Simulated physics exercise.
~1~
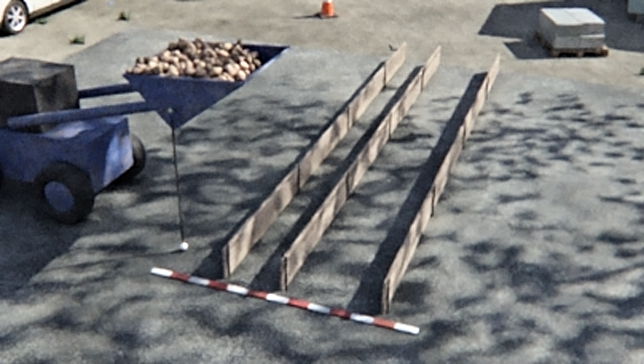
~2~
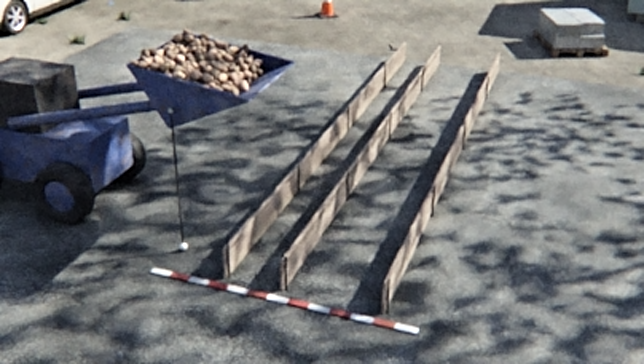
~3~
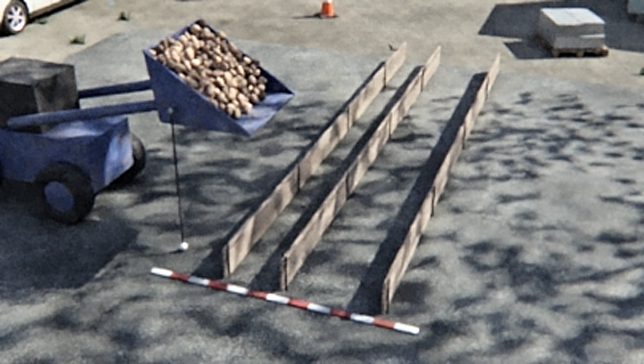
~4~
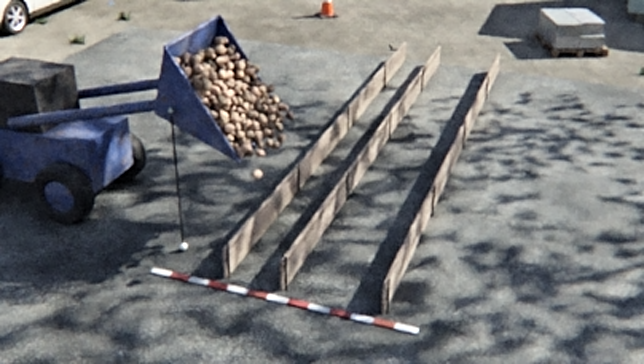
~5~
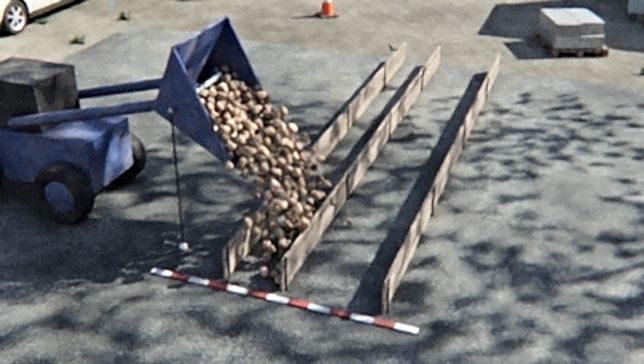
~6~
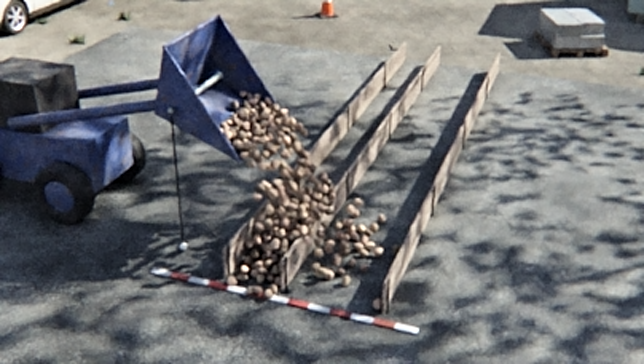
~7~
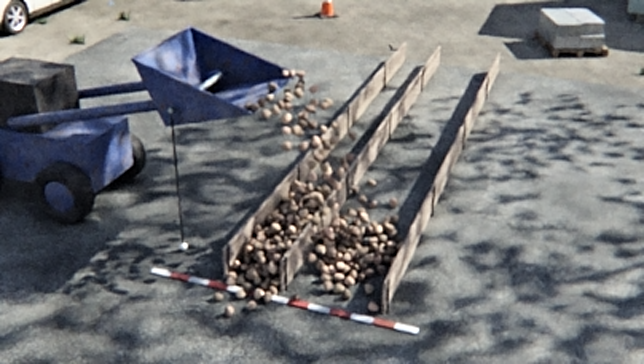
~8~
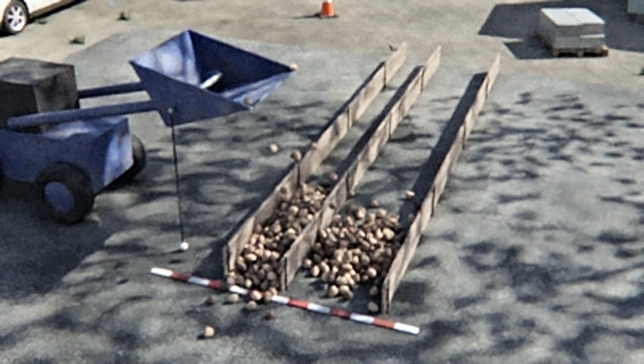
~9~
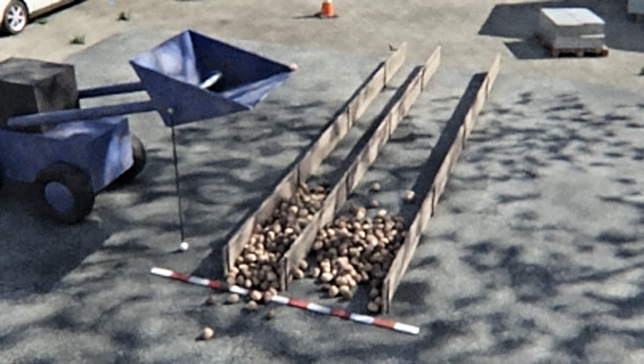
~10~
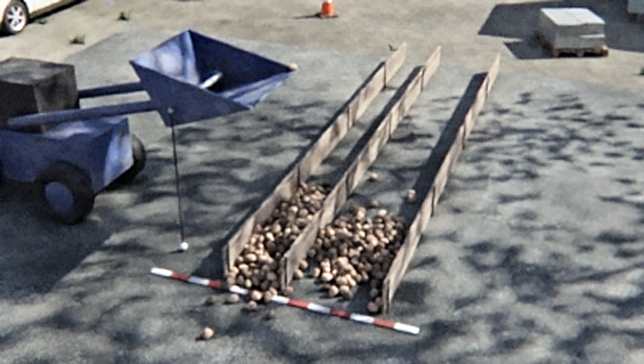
A blue loader stands at the left of a grey paved yard, seen from above, its raised bucket heaped with rounded brown stones. Three long wooden planks lie to its right, marking off two bays, with a red and white striped staff across their near ends and an orange cone behind. The bucket tips down to the right, and the stones slide out in a thick stream into the near bay, some spilling over the middle plank into the far one. The emptied bucket swings back up and stays still. Most stones rest in the near bay, fewer in the far bay, and one lies beyond the staff.
